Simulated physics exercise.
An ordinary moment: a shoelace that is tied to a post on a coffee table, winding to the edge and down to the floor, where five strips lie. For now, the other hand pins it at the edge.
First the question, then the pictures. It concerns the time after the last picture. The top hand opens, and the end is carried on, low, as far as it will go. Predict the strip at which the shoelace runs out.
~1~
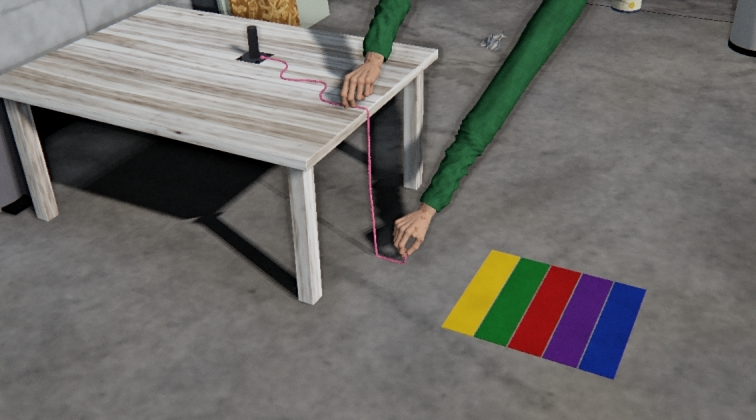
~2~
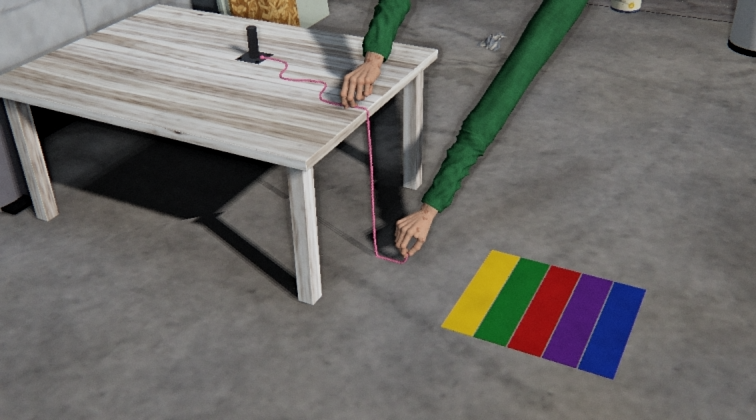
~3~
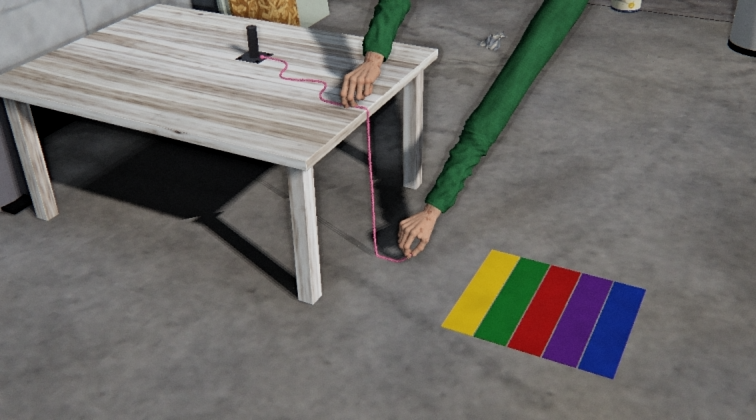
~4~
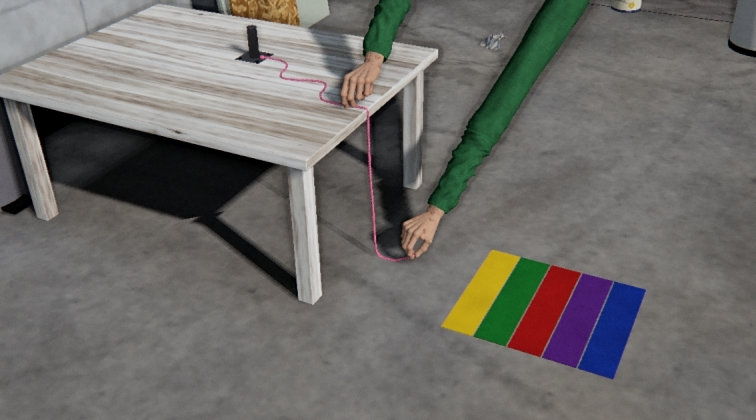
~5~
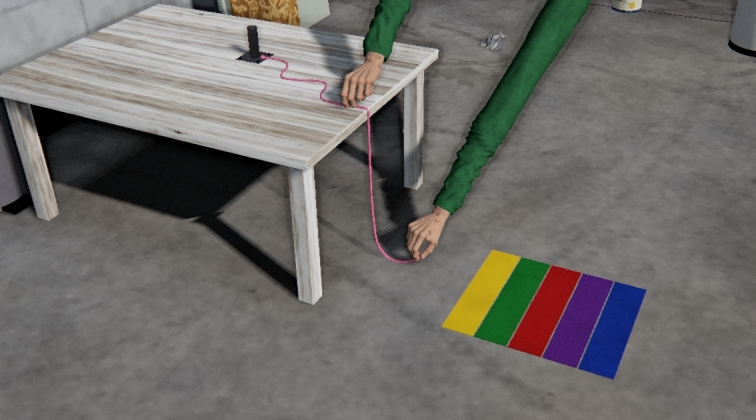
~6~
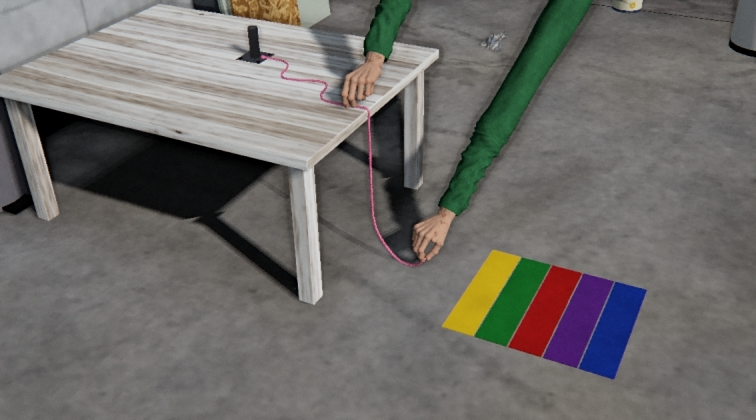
I would say the red strip.
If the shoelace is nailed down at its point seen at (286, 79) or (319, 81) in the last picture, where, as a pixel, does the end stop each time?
About (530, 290) and (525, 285).
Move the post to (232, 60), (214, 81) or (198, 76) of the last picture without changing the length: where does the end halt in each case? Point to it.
Respectively (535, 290), (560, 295) and (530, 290).
Soon after, end near (500, 279); over yellow.
After that, end near (535, 289); over red.
At the stop, end near (555, 294); over red. It gets as far as the red strip.
